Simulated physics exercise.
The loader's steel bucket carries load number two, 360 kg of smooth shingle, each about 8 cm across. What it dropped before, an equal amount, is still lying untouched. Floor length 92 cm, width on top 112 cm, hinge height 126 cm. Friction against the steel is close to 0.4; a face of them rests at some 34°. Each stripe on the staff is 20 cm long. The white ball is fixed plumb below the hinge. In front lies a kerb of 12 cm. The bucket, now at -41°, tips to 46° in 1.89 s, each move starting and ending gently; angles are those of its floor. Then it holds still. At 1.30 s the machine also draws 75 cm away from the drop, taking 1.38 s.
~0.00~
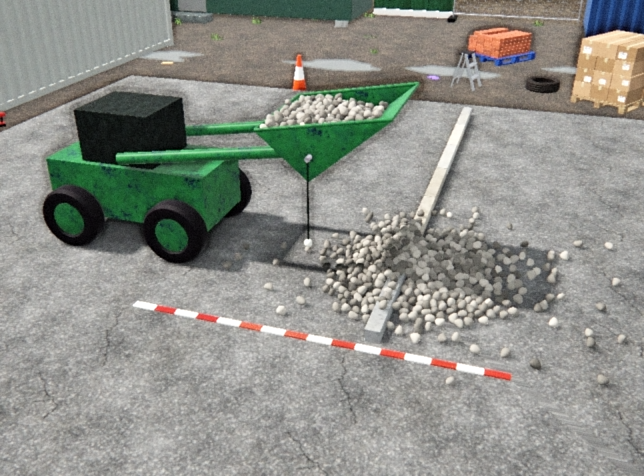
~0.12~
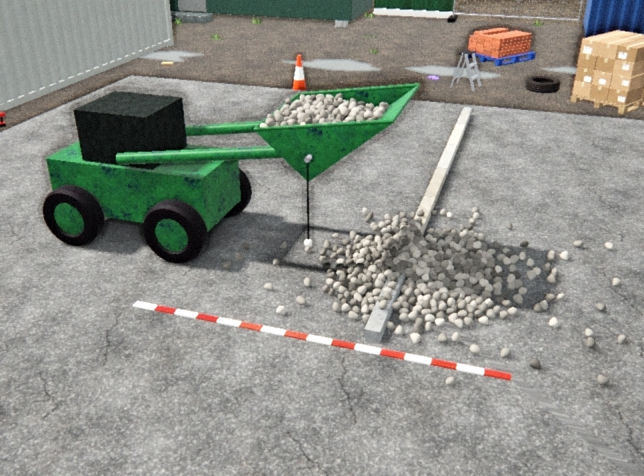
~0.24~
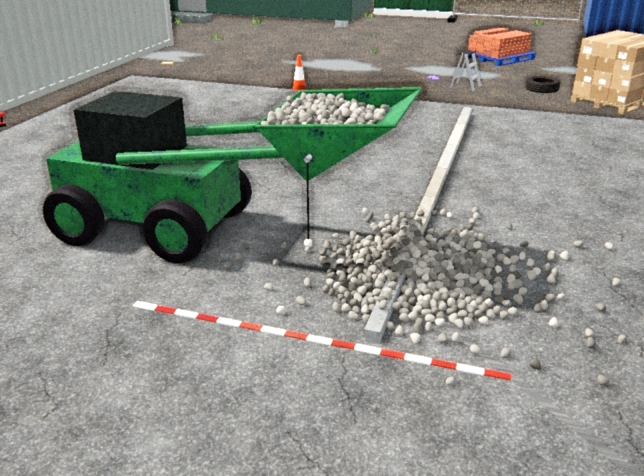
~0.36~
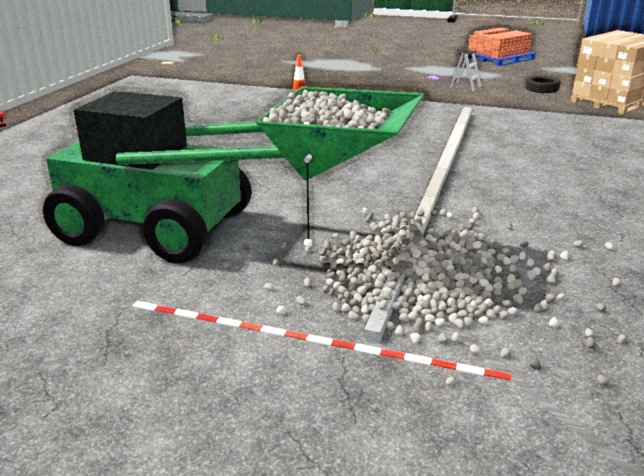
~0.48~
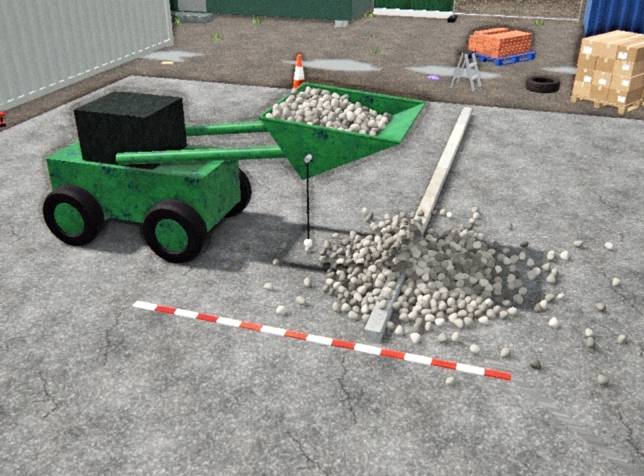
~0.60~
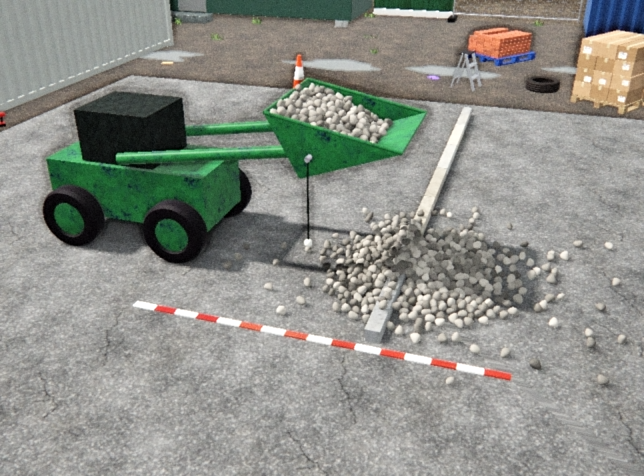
In a paved yard, a green loader stood still beside a pile of pale stones heaped over a kerb, while its raised bucket, full of similar stones, slowly tilted its front edge downward.
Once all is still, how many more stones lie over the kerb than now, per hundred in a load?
Roughly 37 per cent of a load more.
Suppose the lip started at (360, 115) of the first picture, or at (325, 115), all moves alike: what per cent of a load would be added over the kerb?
First some 10, then 0 per cent.
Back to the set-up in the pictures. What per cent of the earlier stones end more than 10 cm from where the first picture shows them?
About 20 per cent.
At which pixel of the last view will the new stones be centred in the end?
Their middle is at about (387, 254).
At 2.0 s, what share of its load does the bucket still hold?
About 0 per cent.
After 1.4 s the floor is at 33°; in per cent of one load, 92 in the bucket, 52 on this side of the kerb, 57 over the kerb; the foremost stones are at (613, 309).
After 2.0 s the floor is at 46°; in per cent of one load, 1 in the bucket, 111 on this side of the kerb, 89 over the kerb; the foremost stones are at (613, 309).
After 3.1 s the floor is at 46°; in per cent of one load, 0 in the bucket, 107 on this side of the kerb, 94 over the kerb; the foremost stones are at (613, 309).
After 5.7 s the floor is at 46°; in per cent of one load, 0 in the bucket, 107 on this side of the kerb, 94 over the kerb; the foremost stones are at (613, 309). Net gain over the kerb, 37.
